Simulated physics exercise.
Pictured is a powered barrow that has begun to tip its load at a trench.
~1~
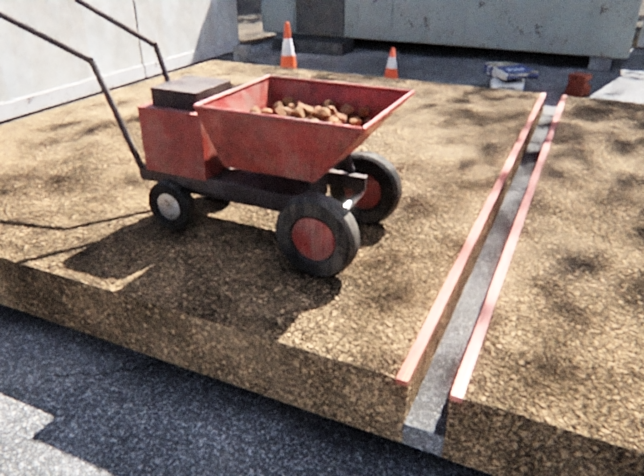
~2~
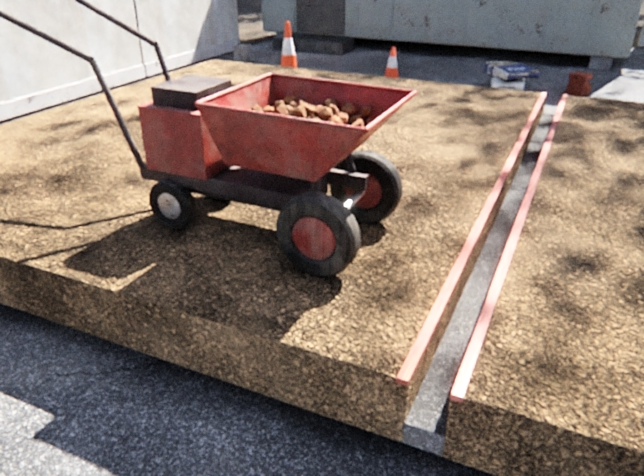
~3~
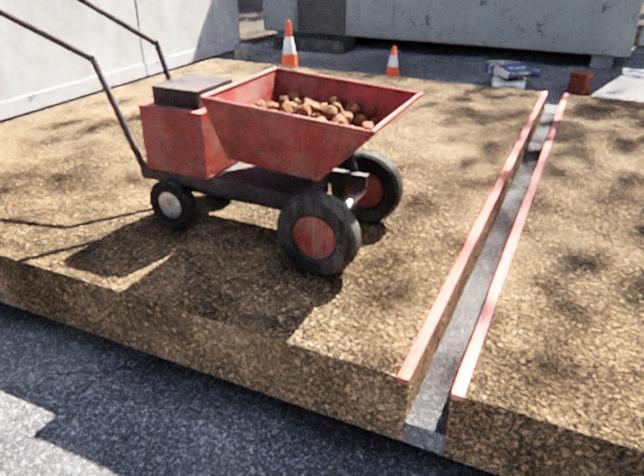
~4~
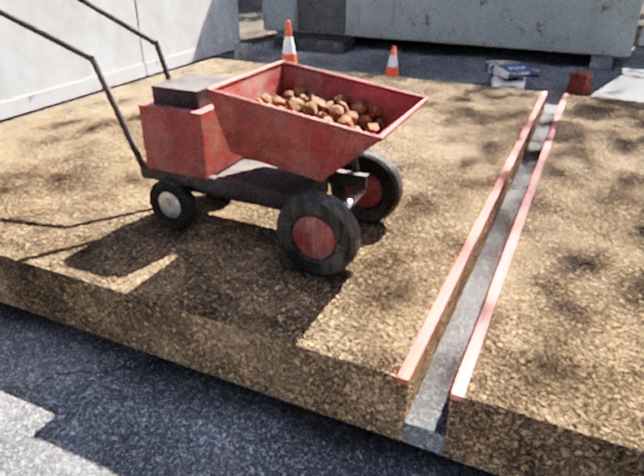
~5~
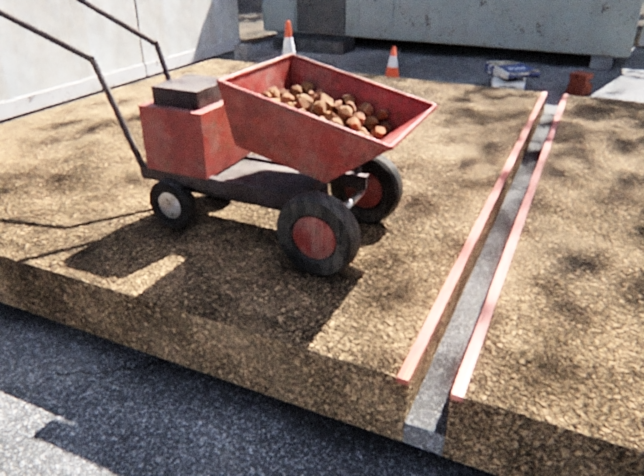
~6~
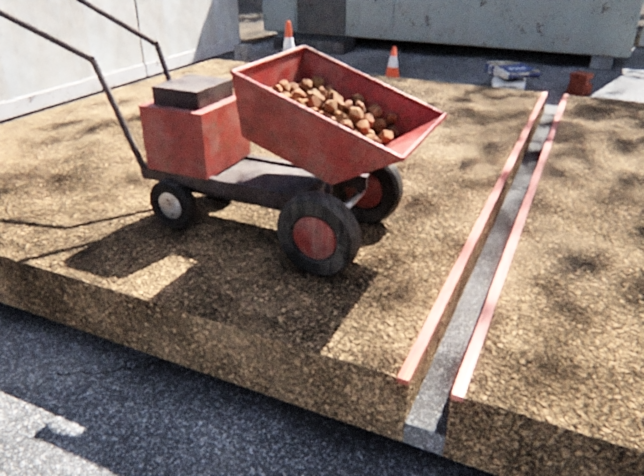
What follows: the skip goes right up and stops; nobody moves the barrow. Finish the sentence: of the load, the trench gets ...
... most of it.
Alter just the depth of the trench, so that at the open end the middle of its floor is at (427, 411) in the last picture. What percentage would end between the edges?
Estimated share: Approx. 50 per cent.
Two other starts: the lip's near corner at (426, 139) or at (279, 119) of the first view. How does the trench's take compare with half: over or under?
Case one - a minority; case two - a minority.
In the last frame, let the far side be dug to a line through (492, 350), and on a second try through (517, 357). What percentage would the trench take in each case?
About 90 %, then 100 %.
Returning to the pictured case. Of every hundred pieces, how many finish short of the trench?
I'd put it at some 5 per cent of the load.
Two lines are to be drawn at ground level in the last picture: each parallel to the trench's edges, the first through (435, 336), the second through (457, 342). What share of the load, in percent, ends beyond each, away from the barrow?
Result, first then second: 90 %, 50 %.
Soon, skip tipped steeply; all in the skip.
A while on, skip tipped steeply; most in the skip; a stray few short of the trench; a small part in or heaped over the trench; a small part beyond it.
Towards the end, skip tipped right over; a small part in the skip; a small part short of the trench; about two thirds in or heaped over the trench; about a quarter beyond it.
Finally, skip tipped right over; a small part in the skip; a stray few short of the trench; about two thirds in or heaped over the trench; about a quarter beyond it.
